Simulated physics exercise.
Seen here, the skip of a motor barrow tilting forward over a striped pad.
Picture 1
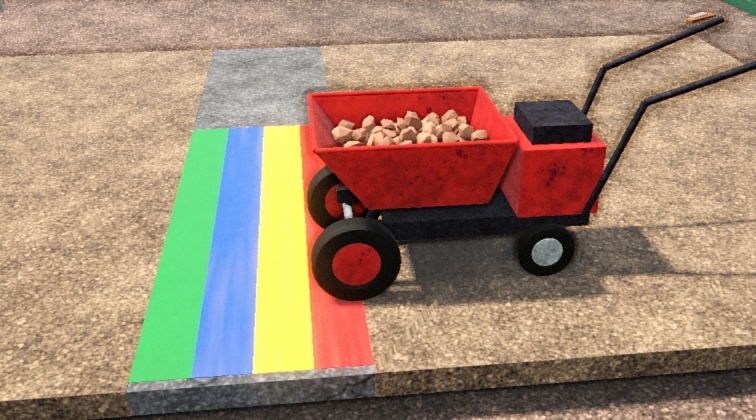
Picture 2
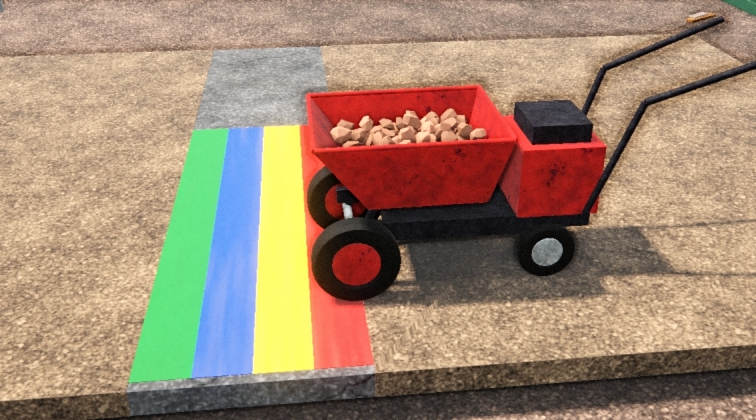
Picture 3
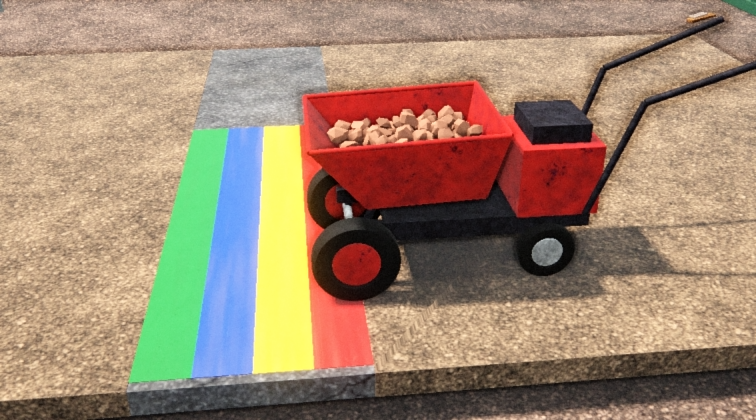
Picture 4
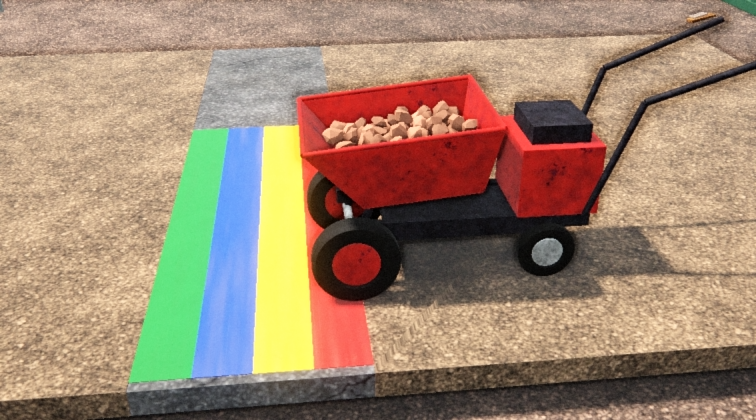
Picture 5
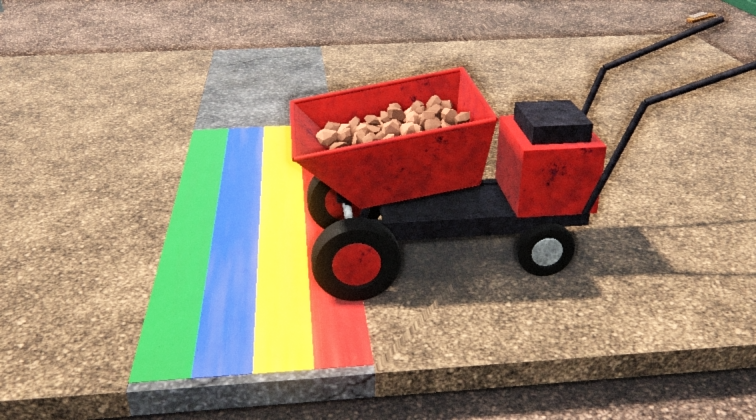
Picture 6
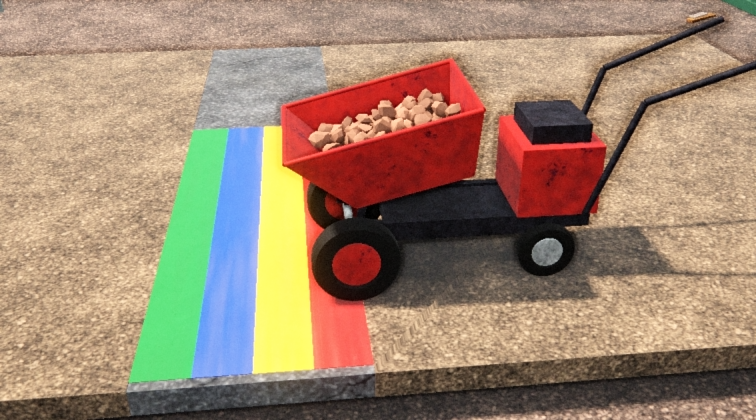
A red motor barrow loaded with rubble stood beside green, blue, yellow and red stripes, its skip level at first, then slowly tilting forward to the left while the wheels stayed still.
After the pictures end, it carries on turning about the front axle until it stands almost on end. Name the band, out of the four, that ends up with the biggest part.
The green band.
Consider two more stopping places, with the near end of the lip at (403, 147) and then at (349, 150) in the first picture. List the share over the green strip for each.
In order: 10 % and 20 %.
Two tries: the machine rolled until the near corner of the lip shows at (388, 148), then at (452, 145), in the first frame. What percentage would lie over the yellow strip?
About 30 per cent first, about 30 per cent second.
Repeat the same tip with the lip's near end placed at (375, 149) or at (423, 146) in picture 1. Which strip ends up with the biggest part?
The blue strip for the first spot, the strip in yellow for the second.
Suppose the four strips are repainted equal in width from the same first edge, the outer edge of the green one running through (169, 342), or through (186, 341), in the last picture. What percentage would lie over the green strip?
About 40 % and 30 %.
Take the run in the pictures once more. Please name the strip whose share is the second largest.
In second place: That blue strip.
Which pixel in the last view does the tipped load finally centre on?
Resting centre, last frame: Roughly (190, 265).
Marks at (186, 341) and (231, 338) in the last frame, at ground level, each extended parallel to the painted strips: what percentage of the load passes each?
Respectively 50 and 80 percent.
Soon after the last picture, skip tipped steeply; all in the skip.
A little later, skip tipped right over; most in the skip; a small part over the blue strip; a small part over the green strip.
Later still, skip tipped right over; about a quarter in the skip; about a quarter over the blue strip; about a third over the green strip; a small part off the paint.
At rest, skip tipped right over; a small part in the skip; none over the red strip; none over the yellow strip; about a quarter over the blue strip; about half over the green strip; a small part off the paint.
